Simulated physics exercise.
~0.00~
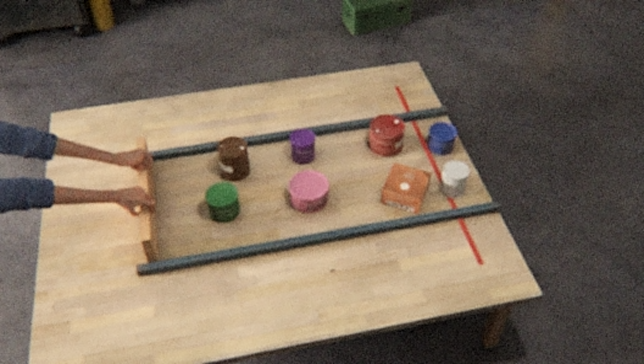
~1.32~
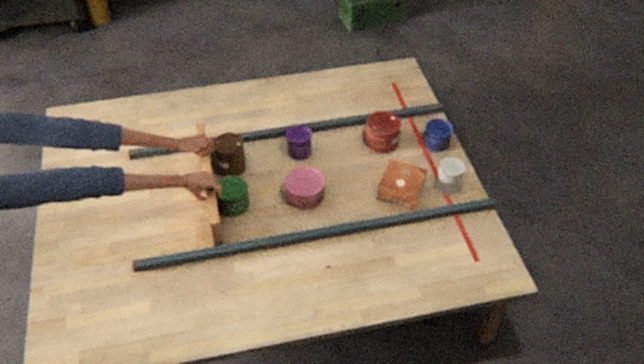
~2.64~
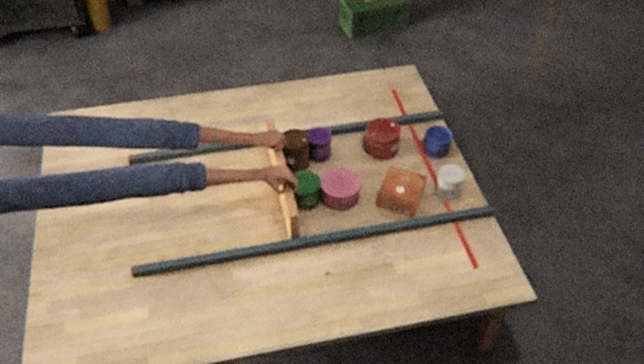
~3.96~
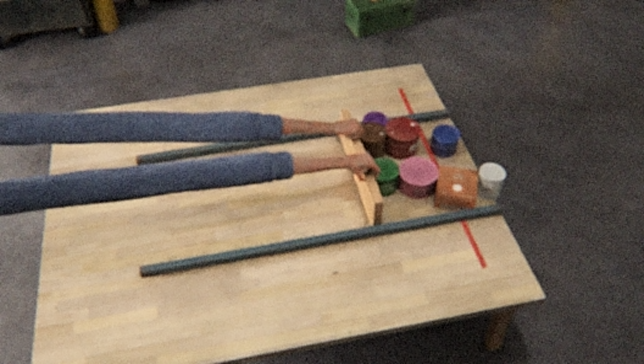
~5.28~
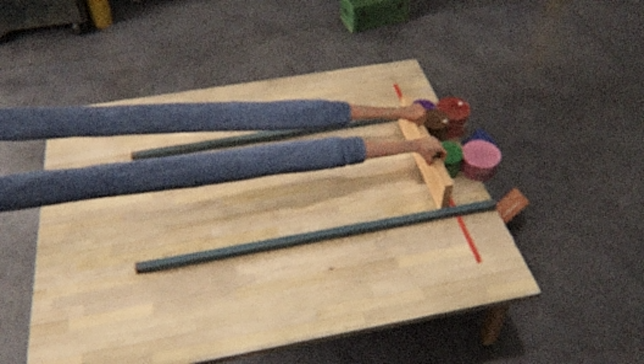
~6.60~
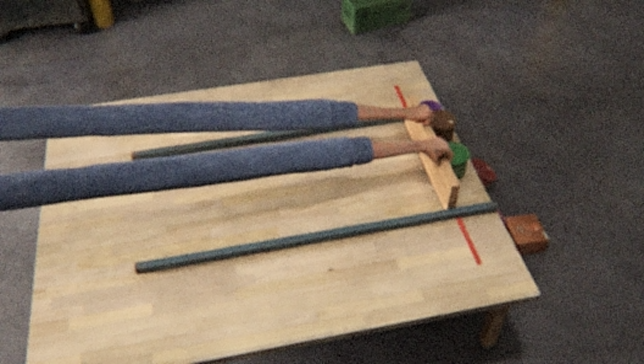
On a pale wooden table above a dark floor, seen from above at an angle by a slightly swaying camera, two hands hold an upright plank between two dark rails. To its right stand brown, purple, red and blue containers behind green and pink ones, an orange box and a white canister, with red tape near the right edge. The hands slide the plank right, gathering the green and brown containers, then the purple and pink. The bunched group pushes the others toward the edge. As the plank reaches the tape, five fall off, while green, brown and purple stay perched at the edge.
